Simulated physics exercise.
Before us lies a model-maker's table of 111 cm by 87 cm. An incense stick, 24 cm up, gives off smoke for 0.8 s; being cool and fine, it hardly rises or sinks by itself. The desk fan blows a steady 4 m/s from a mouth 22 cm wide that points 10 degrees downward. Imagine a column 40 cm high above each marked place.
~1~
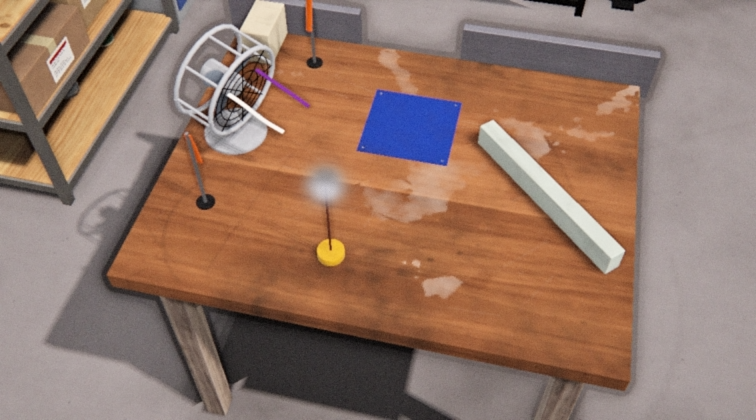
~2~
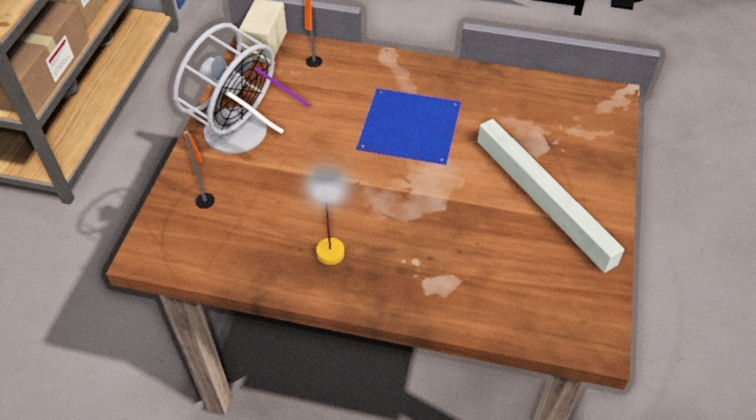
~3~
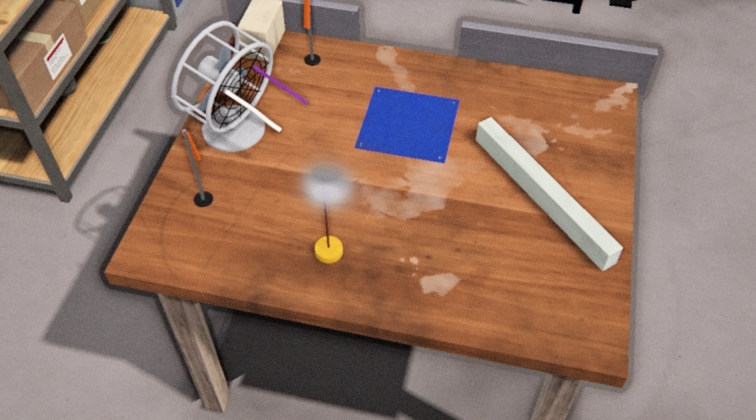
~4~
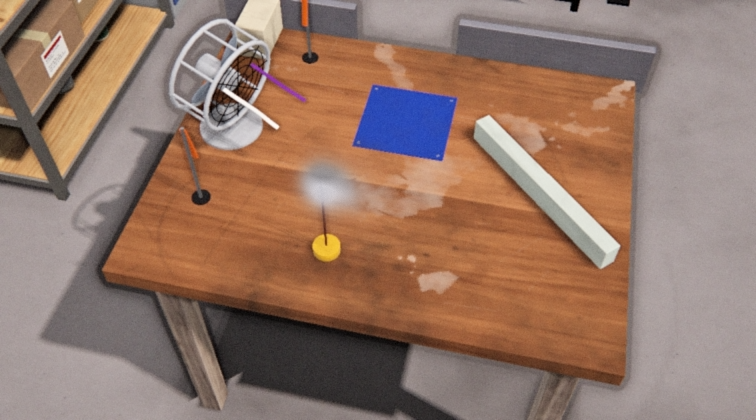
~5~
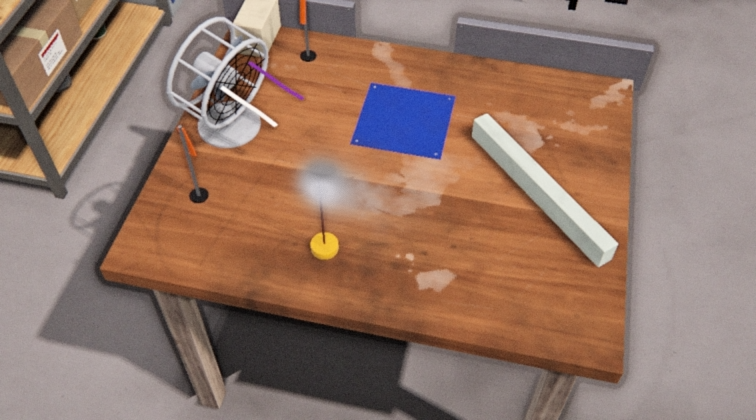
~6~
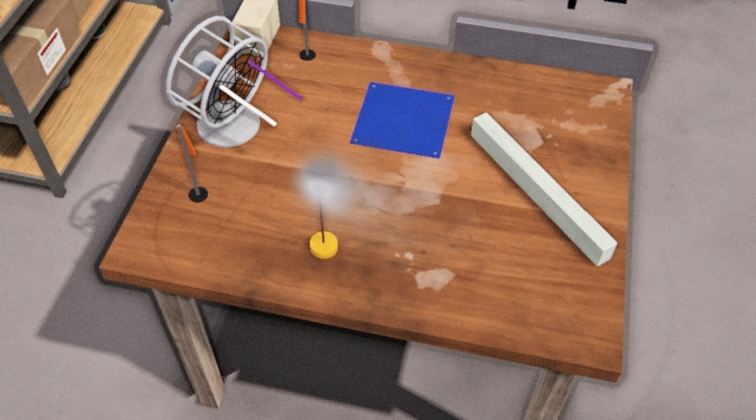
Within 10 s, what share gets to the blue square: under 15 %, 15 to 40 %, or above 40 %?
Not even 15 %.
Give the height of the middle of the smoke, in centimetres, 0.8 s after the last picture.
Somewhere near 14 cm high.
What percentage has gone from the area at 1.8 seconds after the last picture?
100 %.
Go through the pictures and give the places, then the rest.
In the first picture, the smoke is thickest near (325, 185), the incense stick stands at (327, 200) and the desk fan is at (226, 81).
In the second picture, the smoke is thickest near (327, 185) and the blue square is centred on (410, 125).
In the third picture, the smoke is thickest near (326, 186), a ribbon ends at (197, 159) and a ribbon ends at (307, 28).
In the fourth picture, the smoke is thickest near (326, 186) and reaches out to (355, 197), the top of a plank is at (544, 179) and the top of a block is at (257, 12).
In the fifth picture, the smoke is thickest near (325, 184) and reaches out to (375, 207).
In the sixth picture, the smoke is thickest near (327, 185) and reaches out to (404, 221), a ribbon ends at (192, 154) and a ribbon ends at (302, 22).
Then, 0.8 s after the last picture we count, 0 % has passed over the blue square, with 72 % still about or yet to come, and the middle of the rest is near (466, 279).
Then, 1.8 s after the last picture we count, 0 % has passed over the blue square, with 4 % still about or yet to come.
Then, 3.8 s after the last picture we count, 0 % has passed over the blue square, with 0 % still about or yet to come.
Then, 9.8 s after the last picture we count, 0 % has passed over the blue square, with 0 % still about or yet to come.
